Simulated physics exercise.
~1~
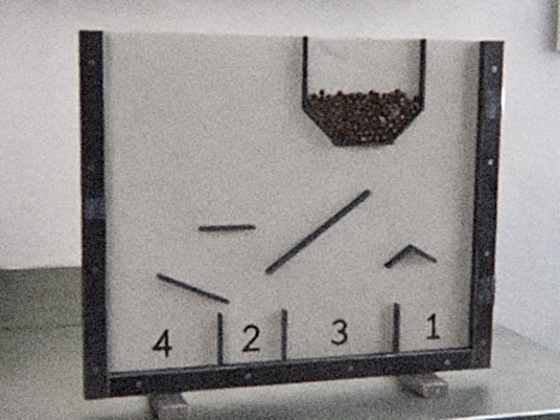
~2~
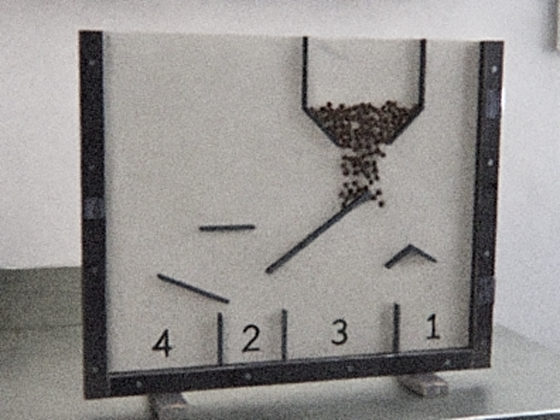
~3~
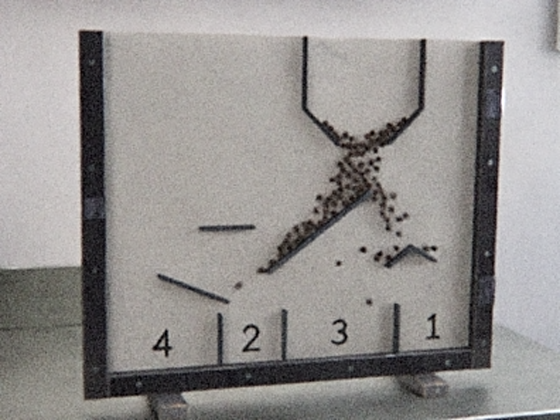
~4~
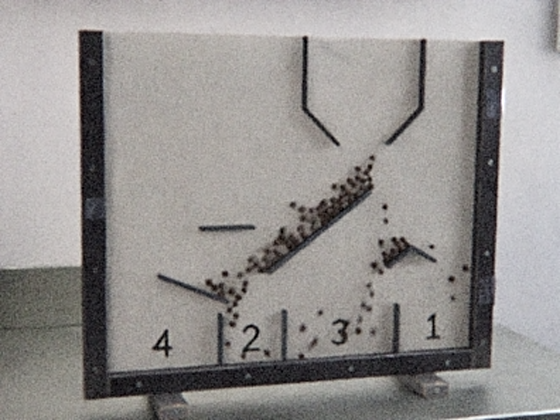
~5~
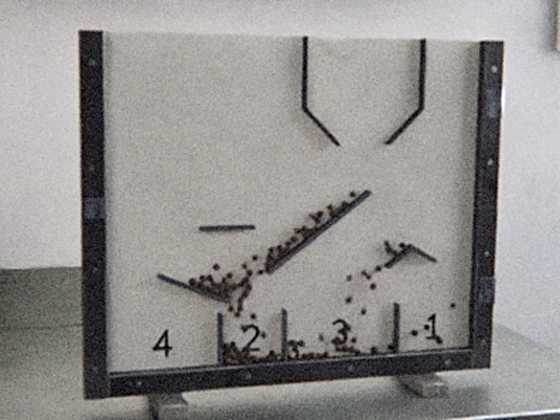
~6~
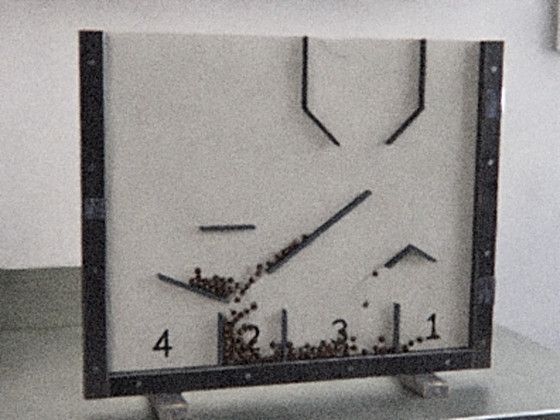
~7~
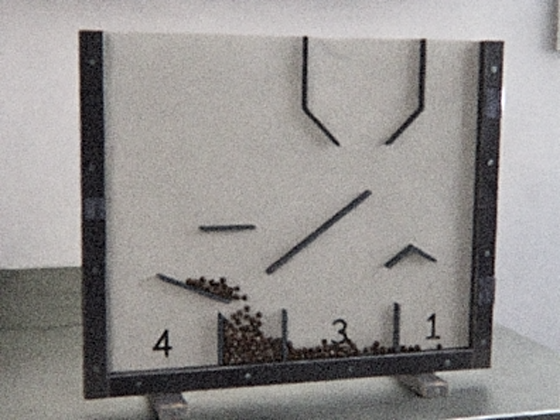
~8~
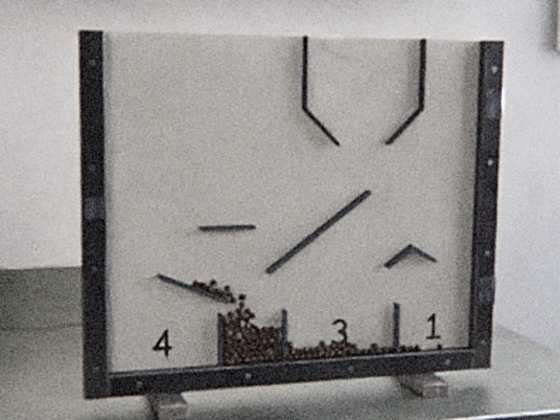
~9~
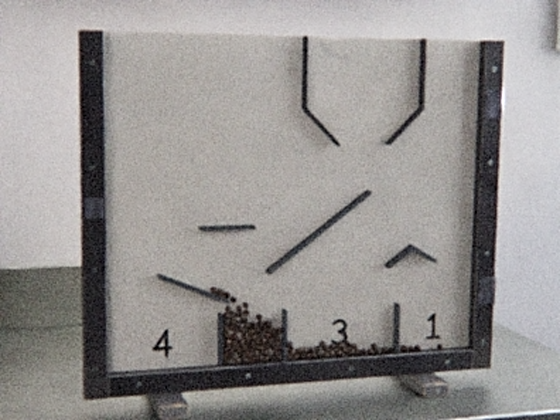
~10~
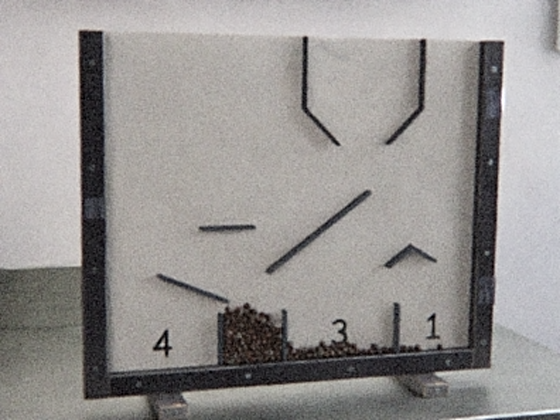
Dark brown pellets fill a hopper near the top of an upright, pale panel framed in black, standing on small feet on a grey-green surface and seen from the front, slightly to one side. Below are thin dark ledges and four numbered bins. The hopper opens and the pellets pour onto a long slanted ledge, most sliding down to the left while others drop right over a small peaked ledge. The left stream gathers on a lower tilted ledge, then spills into bin two. It ends heaped full, with a low layer in bin three, a few pellets in bin one and none in bin four.
